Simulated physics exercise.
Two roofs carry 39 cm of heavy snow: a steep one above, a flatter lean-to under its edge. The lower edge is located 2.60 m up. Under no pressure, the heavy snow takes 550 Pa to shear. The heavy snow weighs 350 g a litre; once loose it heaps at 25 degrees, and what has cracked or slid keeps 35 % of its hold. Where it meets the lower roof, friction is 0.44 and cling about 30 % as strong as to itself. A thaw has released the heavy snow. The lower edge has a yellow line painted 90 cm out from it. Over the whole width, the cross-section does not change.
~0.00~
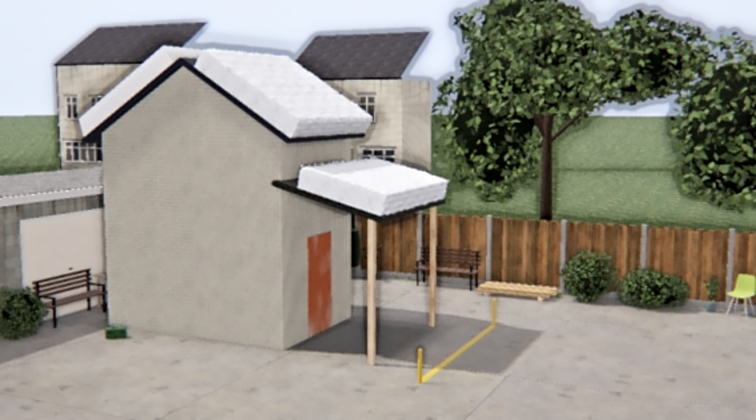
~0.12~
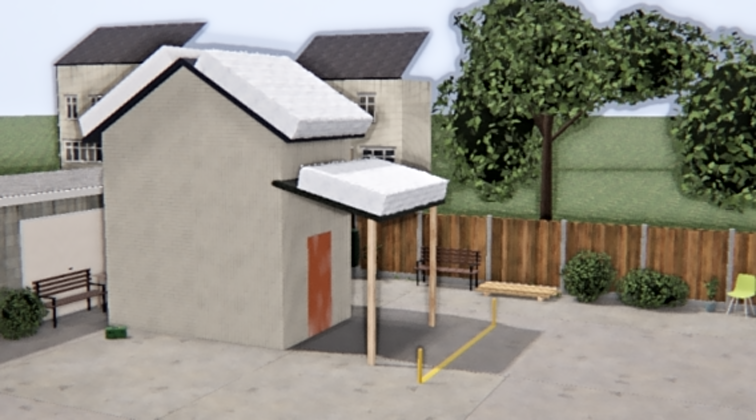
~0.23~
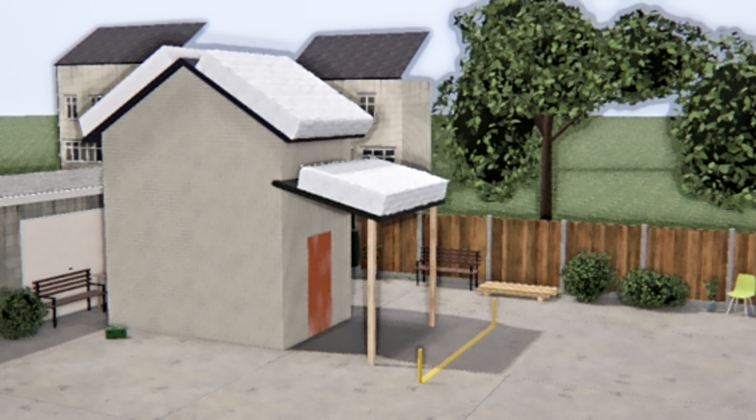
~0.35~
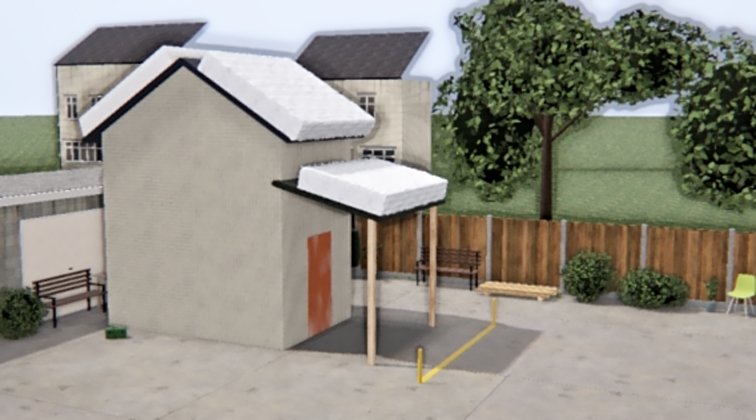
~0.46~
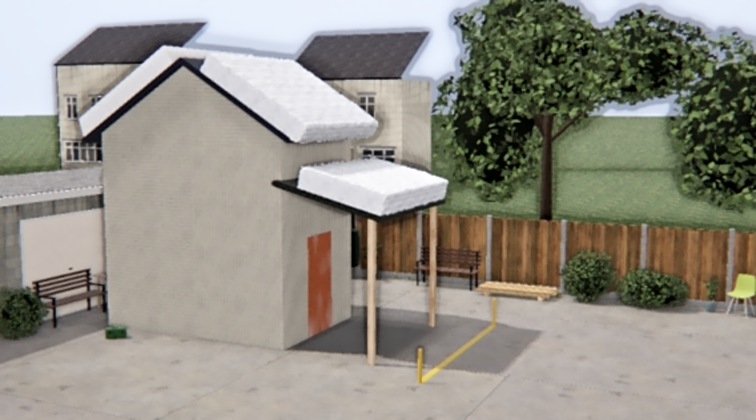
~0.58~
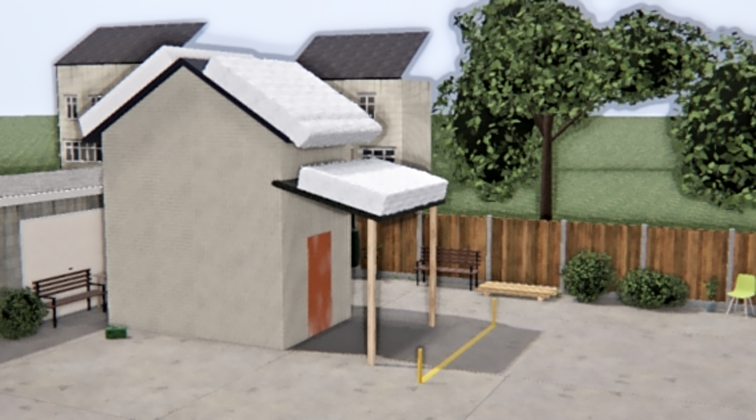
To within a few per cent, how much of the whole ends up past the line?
I would say 22 per cent of it.
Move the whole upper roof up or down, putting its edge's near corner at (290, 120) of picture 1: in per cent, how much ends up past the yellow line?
I'd put it at close to 40 percent.
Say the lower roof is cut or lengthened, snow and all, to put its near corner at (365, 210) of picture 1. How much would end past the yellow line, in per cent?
Estimate: Approx. 30 %.
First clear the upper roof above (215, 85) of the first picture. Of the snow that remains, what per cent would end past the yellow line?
7 %.
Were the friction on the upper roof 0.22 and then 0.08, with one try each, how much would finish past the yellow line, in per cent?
It would be 40 % the first time and 50 % the second.
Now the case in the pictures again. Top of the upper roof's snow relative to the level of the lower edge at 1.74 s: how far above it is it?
1.7 m, more or less.
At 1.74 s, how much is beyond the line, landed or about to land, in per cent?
About 0 %.
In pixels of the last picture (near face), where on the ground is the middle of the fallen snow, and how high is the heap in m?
Middle near (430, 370); height roughly 0.4 m.
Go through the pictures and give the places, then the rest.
The first picture shows leading edge of the heavy snow at (292, 127).
The second picture shows leading edge of the heavy snow at (292, 127), its middle shifted 9 mm.
The third picture shows leading edge of the heavy snow at (293, 128), its middle shifted 3.7 cm, 2 % of it past the upper edge, in one piece.
The fourth picture shows leading edge of the heavy snow at (295, 129), its middle shifted 8.4 cm, 4 % of it past the upper edge, in one piece.
The fifth picture shows leading edge of the heavy snow at (298, 132), its middle shifted 15 cm, 7 % of it past the upper edge, in one piece.
The sixth picture shows leading edge of the heavy snow at (302, 132), its middle shifted 24 cm, 10 % of it past the upper edge, cracking.
After 1.11 s, none is below the lower edge and 0 % is past the line.
After 1.74 s, none is below the lower edge and 0 % is past the line.
After 2.37 s, 9 % is below the lower edge and 0 % is past the line.
After 3.00 s, 33 % is below the lower edge and 15 % is past the line.
After 4.60 s, at the end, 45 % is below the lower edge and 22 % is past the line.
